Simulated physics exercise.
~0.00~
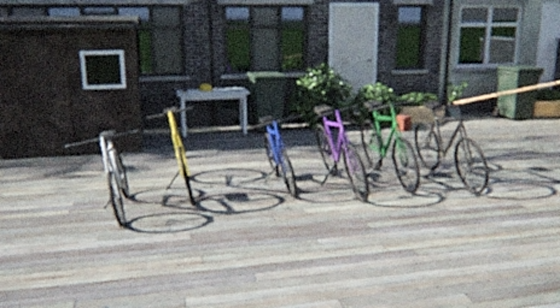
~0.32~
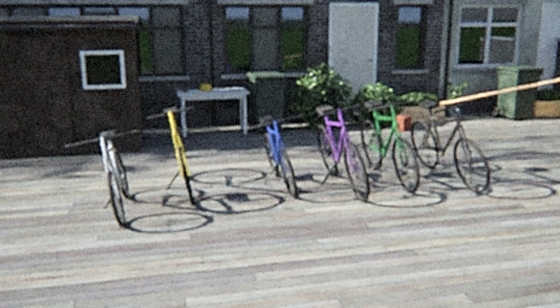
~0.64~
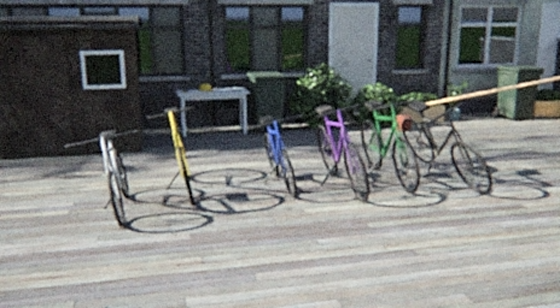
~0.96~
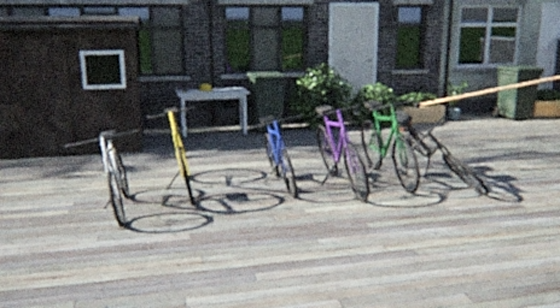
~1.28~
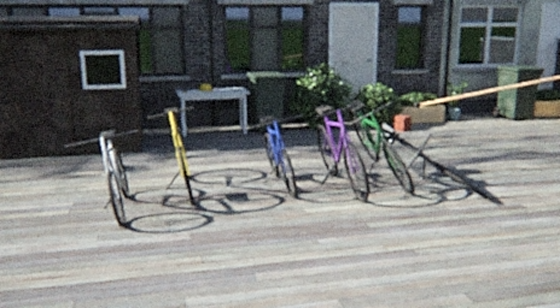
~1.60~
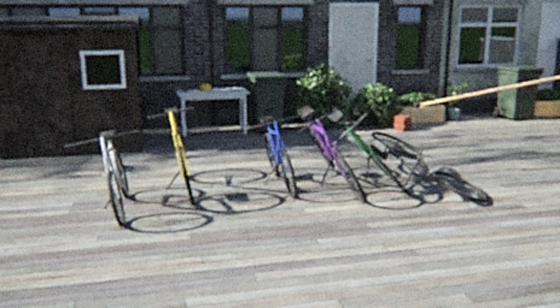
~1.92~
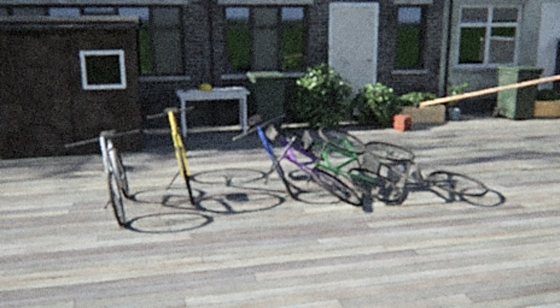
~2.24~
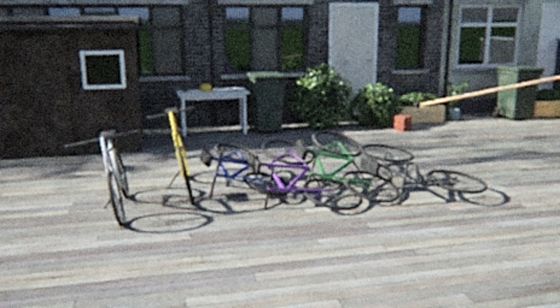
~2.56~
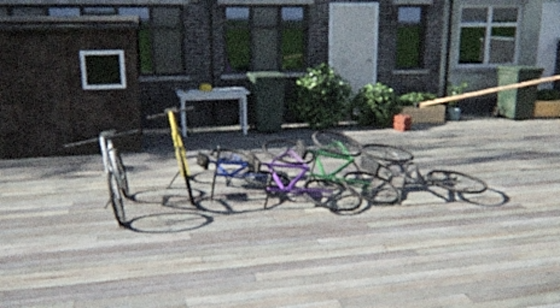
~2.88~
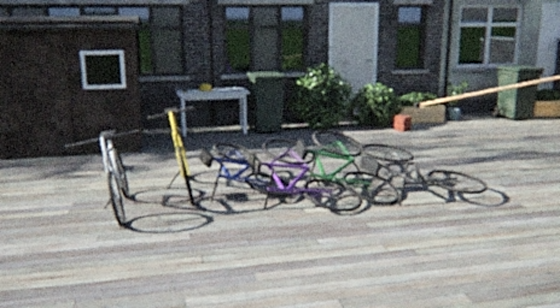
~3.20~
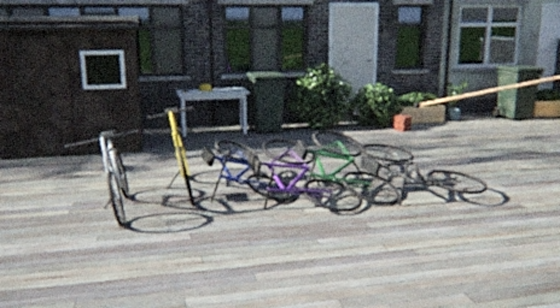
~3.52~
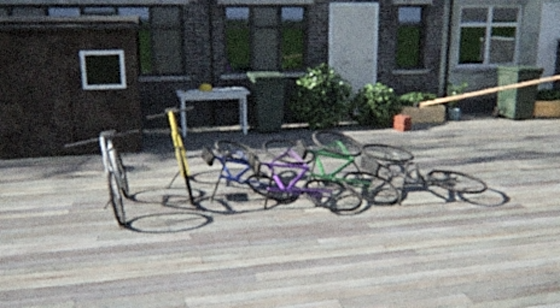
In a sunlit yard of pale planks, seen from a fixed, slightly raised view, six bicycles stand in a row before a brick building with a white door, bushes and a dark shed. From left to right they are whitish, yellow, blue, purple, green and a dark plain one, with a long pole reaching in from the right. The pole moves left and the dark bicycle tips leftward. The green one goes next, then the purple, then the blue, each toppling left. The four settle in a tangled heap, while the yellow and whitish bicycles remain standing.
